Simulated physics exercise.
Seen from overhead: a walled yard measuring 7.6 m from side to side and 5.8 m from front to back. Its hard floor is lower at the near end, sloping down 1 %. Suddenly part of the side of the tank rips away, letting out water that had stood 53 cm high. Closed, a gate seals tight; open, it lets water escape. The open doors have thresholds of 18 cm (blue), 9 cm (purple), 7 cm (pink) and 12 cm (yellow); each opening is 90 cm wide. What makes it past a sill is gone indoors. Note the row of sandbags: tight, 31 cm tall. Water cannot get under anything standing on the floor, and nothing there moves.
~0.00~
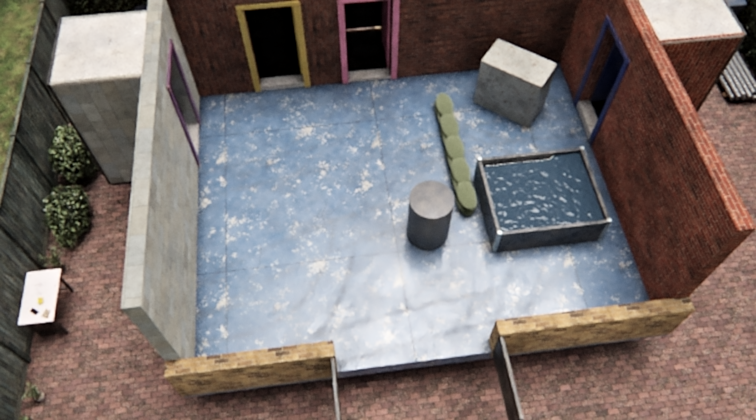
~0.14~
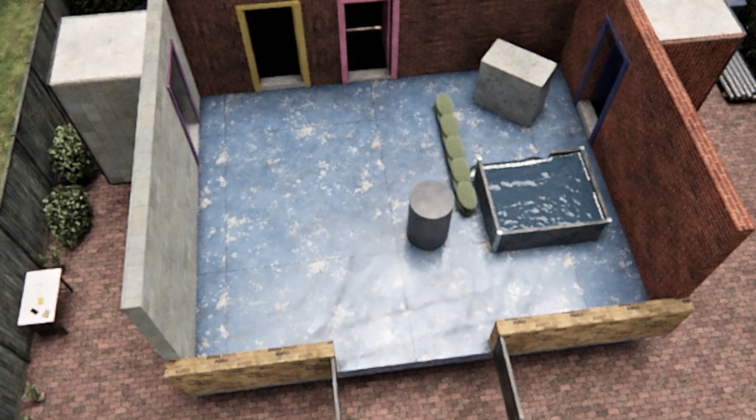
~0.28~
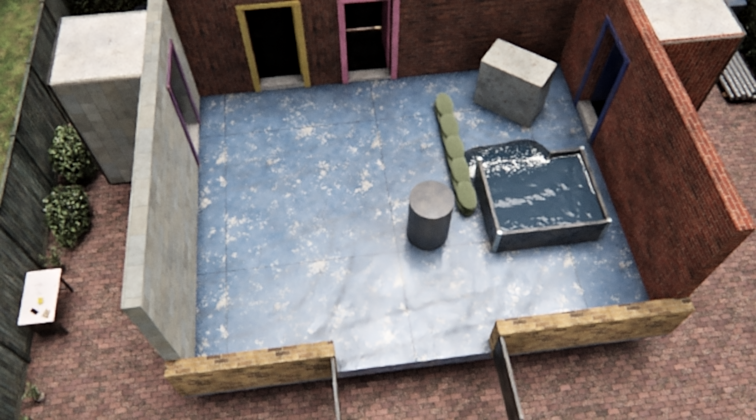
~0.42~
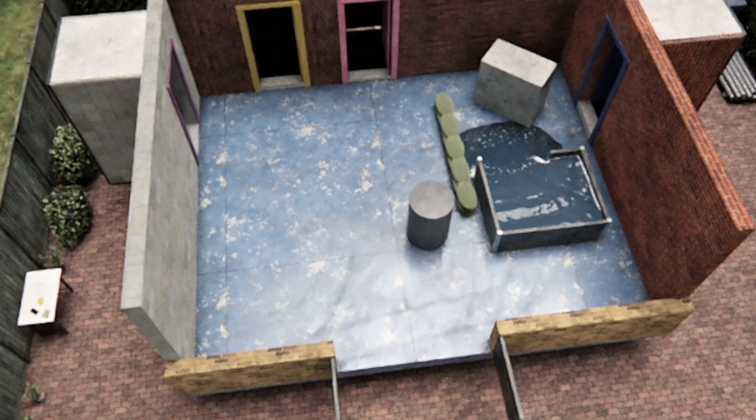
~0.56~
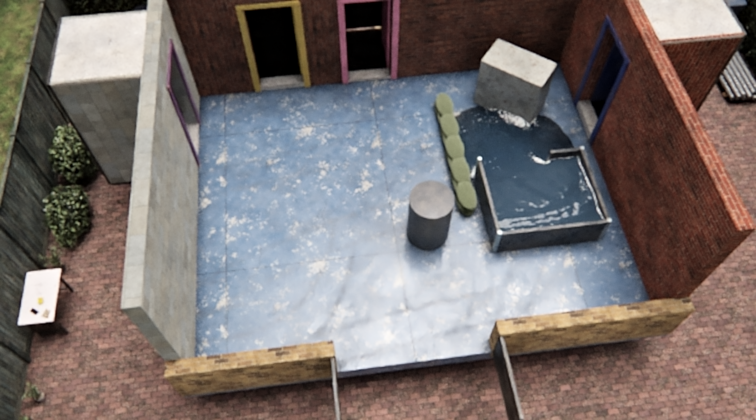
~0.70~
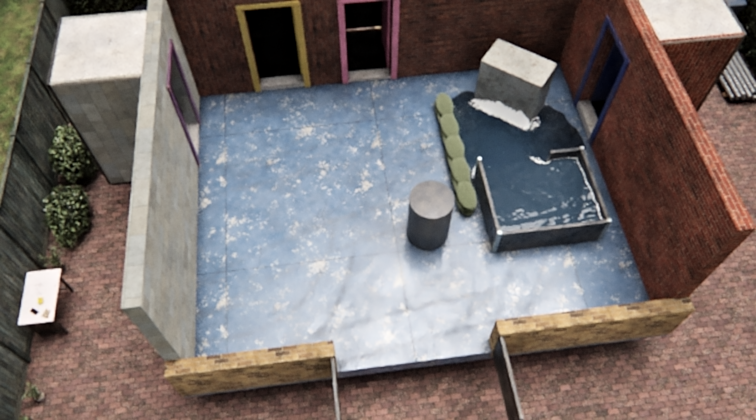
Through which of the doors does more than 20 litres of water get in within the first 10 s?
The blue door does not let in more than 20 litres; the purple door does not let in more than 20 litres; the pink door does not let in more than 20 litres; the yellow door does not let in more than 20 litres.
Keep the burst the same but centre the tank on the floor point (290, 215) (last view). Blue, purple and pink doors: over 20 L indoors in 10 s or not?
With respect to that limit, blue ends up inside it, purple ends up outside it, pink ends up inside it.
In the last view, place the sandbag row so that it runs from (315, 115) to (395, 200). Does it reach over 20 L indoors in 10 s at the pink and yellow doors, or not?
Result: Pink door beyond the limit; yellow door inside the limit.
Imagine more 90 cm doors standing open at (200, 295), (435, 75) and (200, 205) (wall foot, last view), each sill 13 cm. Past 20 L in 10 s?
Door 1: Lower; door 2: Higher; door 3: Lower.
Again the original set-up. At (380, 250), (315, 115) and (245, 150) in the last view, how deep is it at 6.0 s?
Reading - approx. 0 / 2 / 2 cm.
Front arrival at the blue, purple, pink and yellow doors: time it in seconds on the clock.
Arrival times: Blue 0.9 seconds, purple 3.8 seconds, pink 1.6 seconds, yellow 2.2 seconds.
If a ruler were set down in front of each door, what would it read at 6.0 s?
In centimetres, the blue door has 11, the purple door 4, the pink door 2 and the yellow door 1.
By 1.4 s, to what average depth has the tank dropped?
Depth, averaged: Around 30 centimetres.
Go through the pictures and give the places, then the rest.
In the first picture, the tank at (541, 192) is whole and still, 53 cm deep.
In the second picture, the front is at (473, 173), 0.7 m from the gap on the tank's far side; 0.3 m2 of floor is under water; 53 cm left at the back of the tank.
In the third picture, the front is at (464, 161), 0.9 m from the gap on the tank's far side; 1.0 m2 of floor is under water; 53 cm left at the back of the tank.
In the fourth picture, water pours out on the tank's far side and has run 1.3 m, to (521, 125); typically 8 cm deep outside, 52 cm at the tank's back.
In the fifth picture, the front is at (475, 111), 1.7 m from the gap on the tank's far side; 2.6 m2 of floor is under water; 45 cm left at the back of the tank.
In the sixth picture, water pours out on the tank's far side and has run 2.1 m, to (465, 96); typically 9 cm deep outside, 45 cm at the tank's back.
After 1.4 s water covers 10 % of the floor and is deepest (42 cm) near (451, 109); blue door 6 cm at the sill, 0 L in, purple door not reached, pink door not reached, yellow door not reached.
After 2.2 s water covers 20 % of the floor and is deepest (32 cm) near (467, 136); blue door 12 cm at the sill, 0 L in, purple door not reached, pink door 6 cm at the sill, 0 L in, yellow door not reached.
After 3.5 s water covers 35 % of the floor and is deepest (21 cm) near (581, 124); blue door 19 cm at the sill, 0 L in, purple door not reached, pink door 4 cm at the sill, 0 L in, yellow door 2 cm at the sill, 0 L in.
After 6.0 s water covers 45 % of the floor and is deepest (19 cm) near (651, 307); blue door 11 cm at the sill, 1 L in, purple door 4 cm at the sill, 0 L in, pink door 2 cm at the sill, 0 L in, yellow door 1 cm at the sill, 0 L in.
After 10.0 s water covers 80 % of the floor and is deepest (10 cm) near (495, 171); blue door 7 cm at the sill, 1 L in, purple door 2 cm at the sill, 0 L in, pink door 2 cm at the sill, 0 L in, yellow door 1 cm at the sill, 0 L in.
